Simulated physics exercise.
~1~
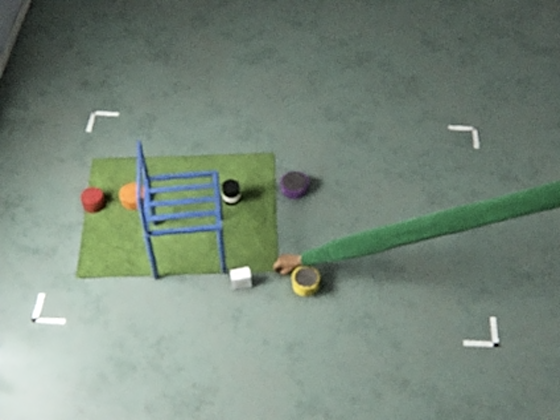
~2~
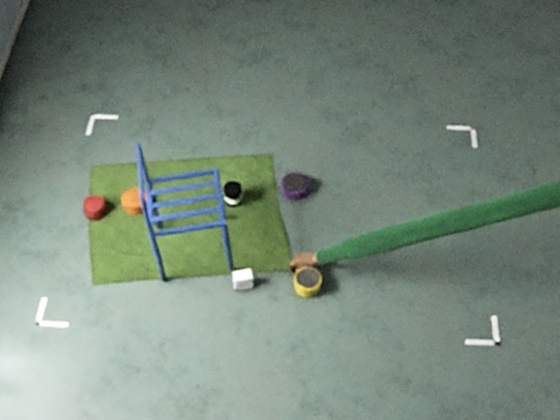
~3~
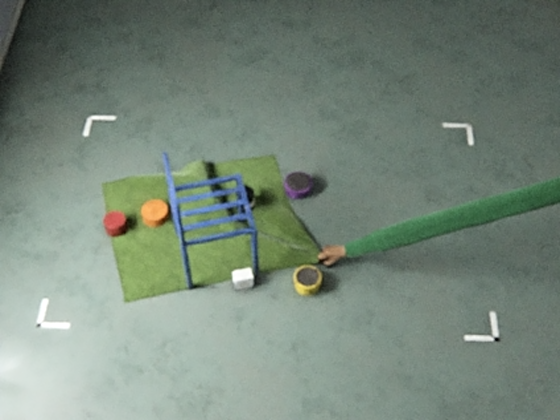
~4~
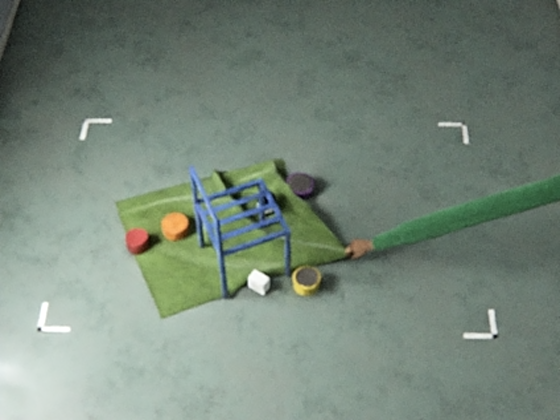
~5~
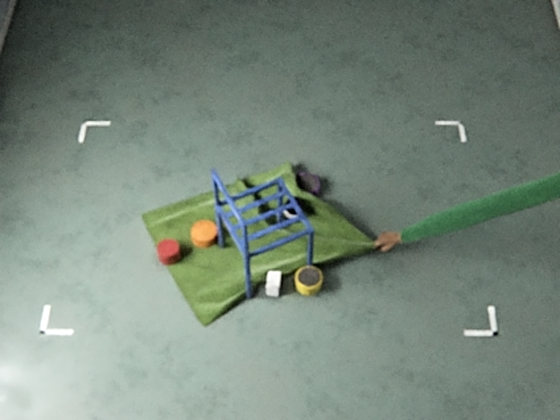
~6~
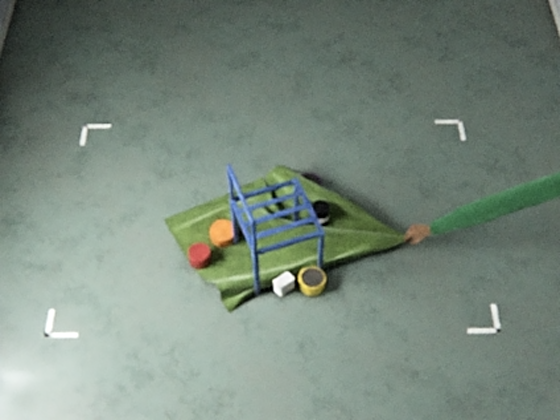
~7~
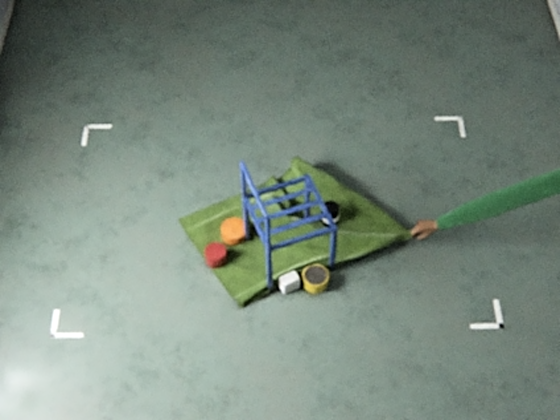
A green-sleeved arm drags a green sheet rightward, carrying a blue chair and several tubs.
